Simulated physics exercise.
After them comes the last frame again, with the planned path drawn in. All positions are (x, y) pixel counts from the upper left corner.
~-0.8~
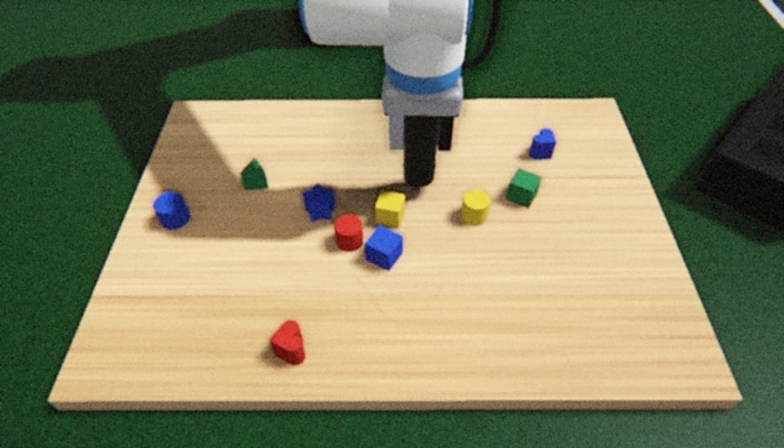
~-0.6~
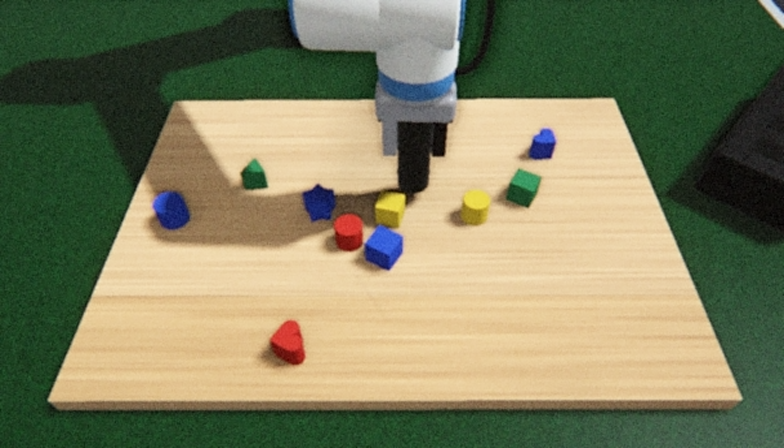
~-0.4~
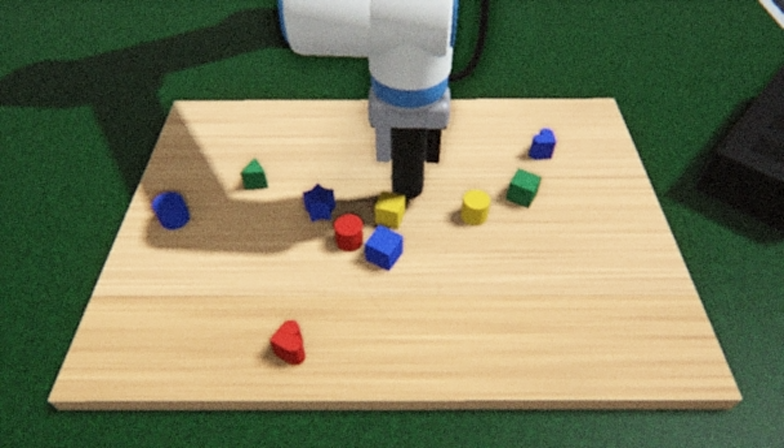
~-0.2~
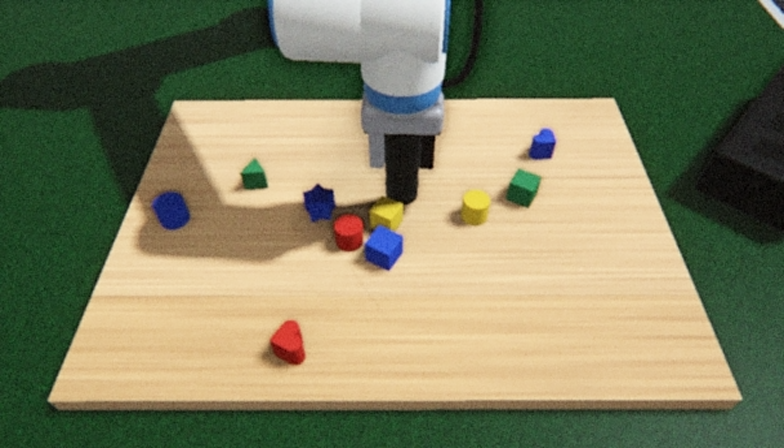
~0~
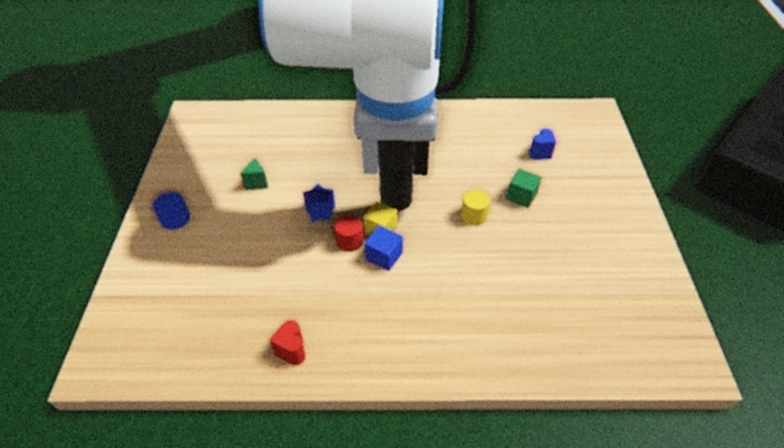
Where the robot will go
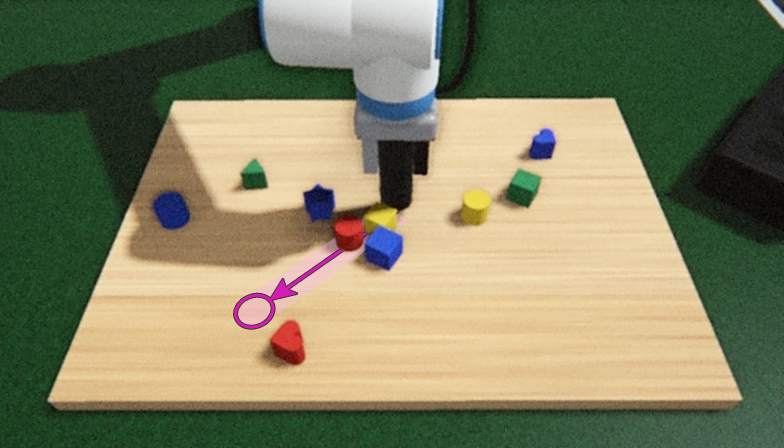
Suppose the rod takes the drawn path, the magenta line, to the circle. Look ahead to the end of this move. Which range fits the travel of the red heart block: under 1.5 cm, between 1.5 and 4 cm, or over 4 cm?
It gets moved under 1.5 cm.
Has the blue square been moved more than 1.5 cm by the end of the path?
It seems so.
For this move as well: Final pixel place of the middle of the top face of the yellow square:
By then it is at (332, 271).
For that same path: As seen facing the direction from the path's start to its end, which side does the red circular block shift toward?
Well, taking the path from its start to its end as straight ahead, the red circular block moves to the right.
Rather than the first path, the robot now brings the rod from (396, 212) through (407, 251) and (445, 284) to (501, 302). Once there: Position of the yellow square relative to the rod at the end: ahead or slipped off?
The rod no longer has it in front.
Drawn move, from (396, 212) directly to (254, 311).
On the path given first. One third of the way, rod at (352, 231); red circular block at (321, 236); yellow square at (344, 249), turned 10° anticlockwise; blue square at (375, 255), turned 80° anticlockwise.
Two thirds of the way, rod at (304, 264); red circular block at (271, 254); yellow square at (332, 271), turned 70° anticlockwise; blue square at (375, 255), turned 80° anticlockwise.
At the end, rod at (251, 301); red heart block still; red circular block at (252, 260); yellow square at (332, 271), turned 70° anticlockwise; blue square at (375, 255), turned 80° anticlockwise.
